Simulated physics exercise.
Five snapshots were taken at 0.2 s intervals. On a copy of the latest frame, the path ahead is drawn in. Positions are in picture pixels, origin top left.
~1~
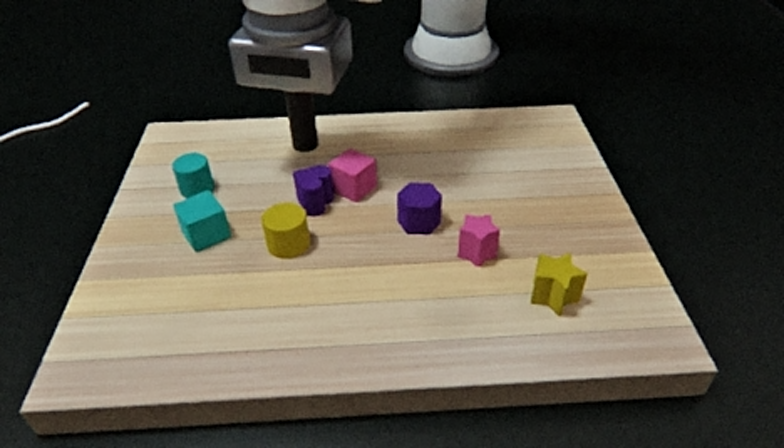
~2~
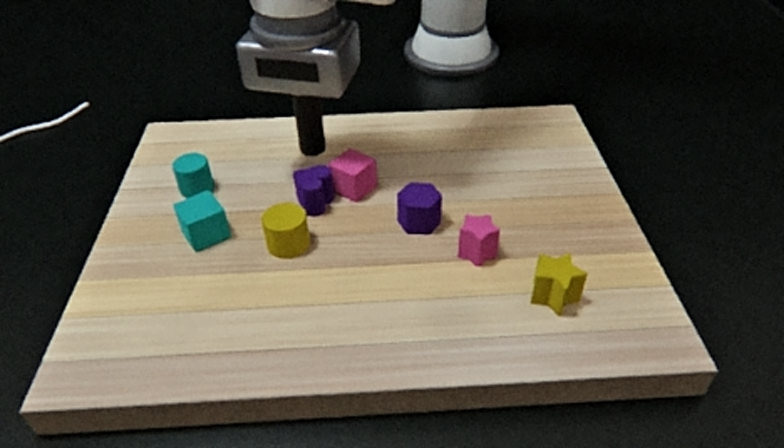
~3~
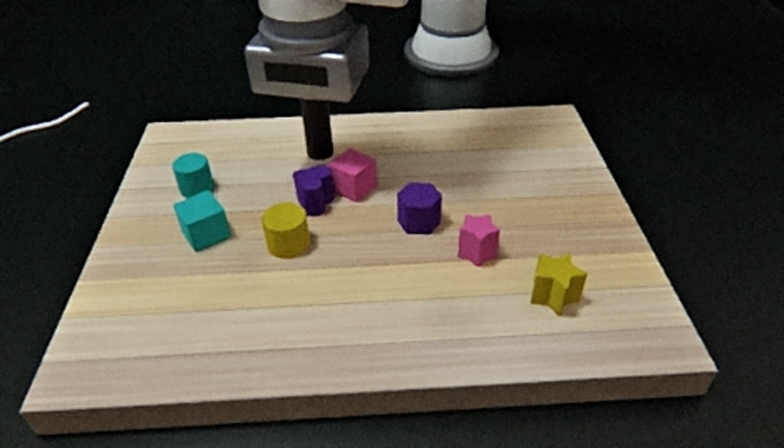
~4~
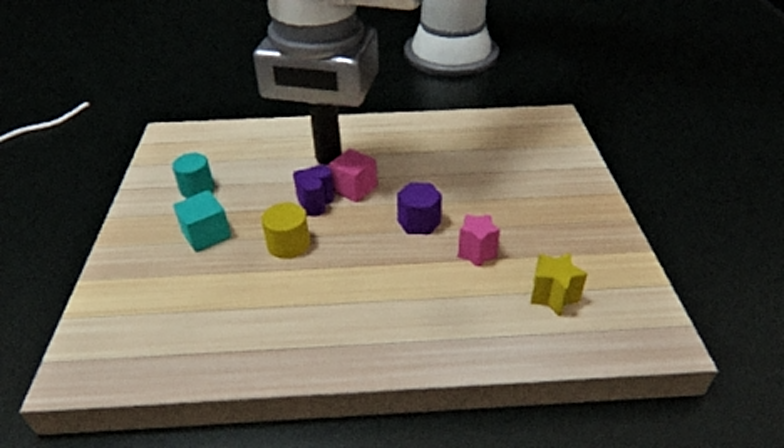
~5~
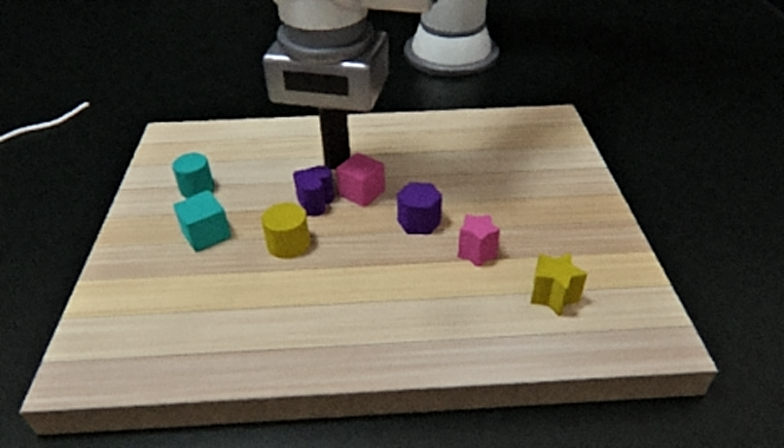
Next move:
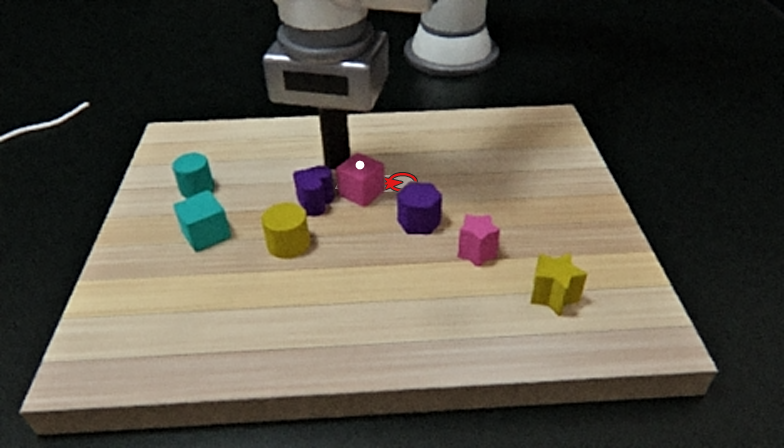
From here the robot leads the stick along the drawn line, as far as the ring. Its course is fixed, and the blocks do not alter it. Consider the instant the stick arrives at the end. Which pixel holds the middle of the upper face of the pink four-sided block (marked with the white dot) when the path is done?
I think it will end close to (390, 175).
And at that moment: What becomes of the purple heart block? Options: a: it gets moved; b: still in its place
It's b.
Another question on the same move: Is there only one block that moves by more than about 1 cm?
Yes, that is how it ends up.
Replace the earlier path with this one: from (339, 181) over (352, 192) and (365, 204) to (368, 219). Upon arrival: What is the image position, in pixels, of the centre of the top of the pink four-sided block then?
That would be at about pixel (399, 198).
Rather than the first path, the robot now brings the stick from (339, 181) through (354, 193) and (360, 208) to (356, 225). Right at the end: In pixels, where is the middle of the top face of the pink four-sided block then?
Top centre: (390, 192).
Path on the board, from (339, 181) over (370, 184) to (403, 182); the dot is on the pink four-sided block.
The first path, step by step. Halfway along, stick (370, 166); pink four-sided block (385, 173), turned 35° clockwise.
At the end, stick (402, 164); purple heart block in place; pink four-sided block (390, 175), turned 45° clockwise; purple six-sided block (422, 196).
